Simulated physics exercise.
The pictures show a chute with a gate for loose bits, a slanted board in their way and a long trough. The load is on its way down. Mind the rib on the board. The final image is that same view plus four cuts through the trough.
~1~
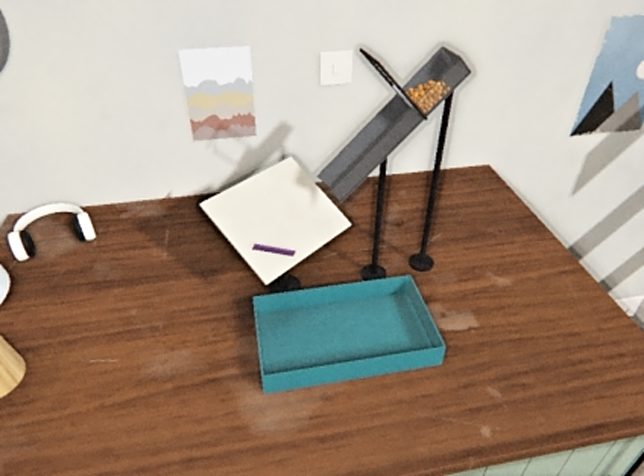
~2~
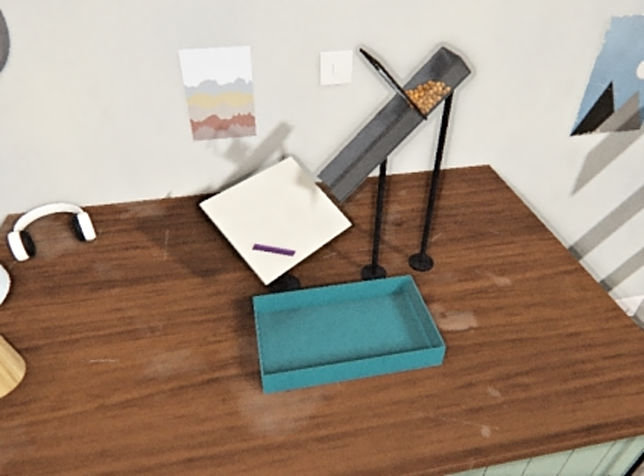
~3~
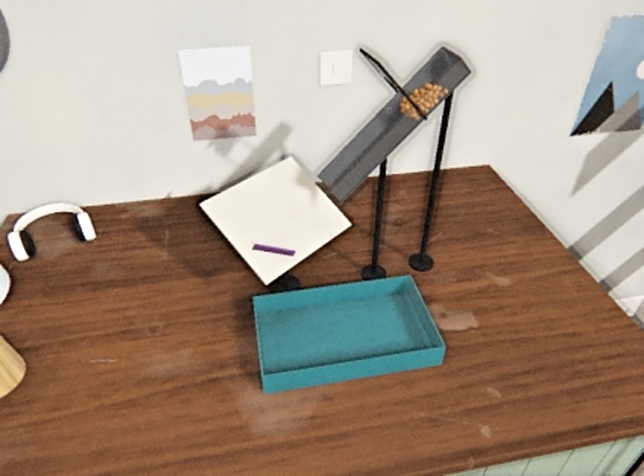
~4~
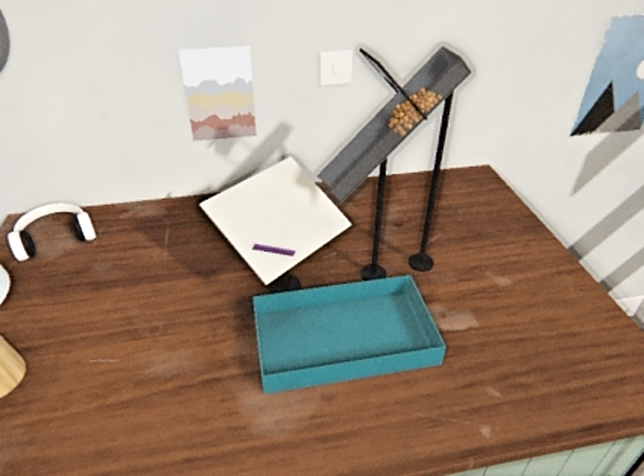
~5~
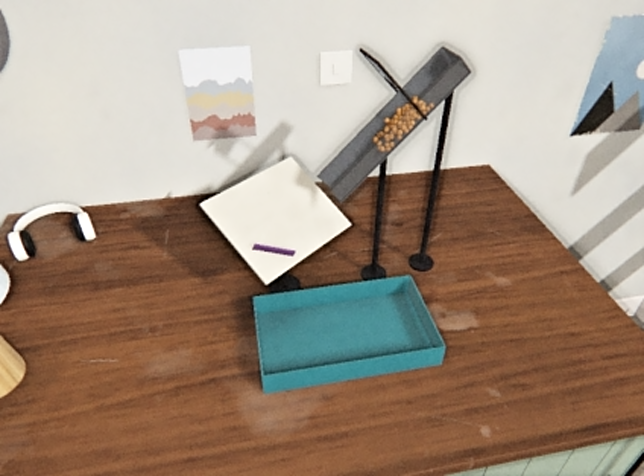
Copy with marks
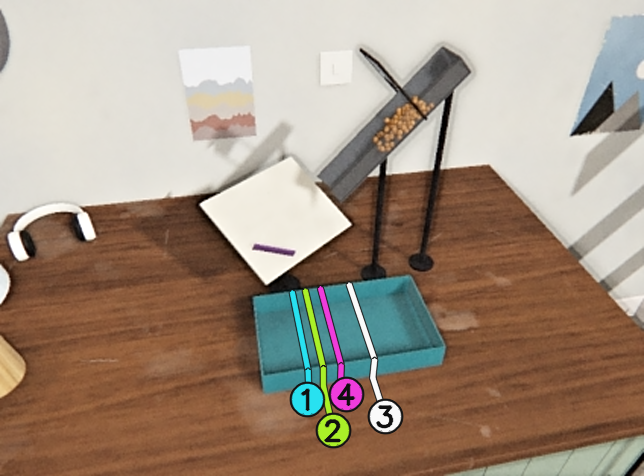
To begin with, a cluster of small golden-brown bits sits near the top of a sloping grey chute, above a tilted white board with a purple strip and an empty teal trough on a wooden desk. The bits then slide down leftward, spreading along the chute until their front is roughly halfway down.
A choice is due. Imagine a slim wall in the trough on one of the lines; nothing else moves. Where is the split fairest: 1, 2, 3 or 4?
4.
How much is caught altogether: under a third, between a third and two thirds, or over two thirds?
It is over two thirds.
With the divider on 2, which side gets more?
More lands on the right.
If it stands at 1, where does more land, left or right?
Right.
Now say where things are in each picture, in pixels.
In the first picture, load behind the gate (422, 98), roasted chickpeas; lip of the chute (335, 195), sloping fairly steeply.
In the second picture, middle of the board (280, 215), tilted fairly steeply; middle of its low edge (312, 252); of its high edge (249, 178).
In the third picture, front corners of the trough (263, 376) and (445, 347), empty; front of the load (407, 114).
In the fourth picture, middle of the load (410, 108); its front (396, 130), roughly a quarter of the way to the lip; rib from (255, 244) to (296, 252).
In the fifth picture, middle of the load (401, 123); its front (380, 148), roughly half of the way to the lip.
On the marked copy, line 1 crosses the front rim at (307, 369); line 2 crosses the front rim at (323, 367); line 3 crosses the front rim at (374, 358); line 4 crosses the front rim at (340, 364).
Choosing 1, of what is caught, just a few on the left of the divider, almost all on the right.
Choosing 2, of what is caught, about a tenth on the left of the divider, almost all on the right.
Choosing 3, of what is caught, almost all on the left of the divider, about a tenth on the right.
Choosing 4, of what is caught, roughly two thirds on the left of the divider, roughly a third on the right.
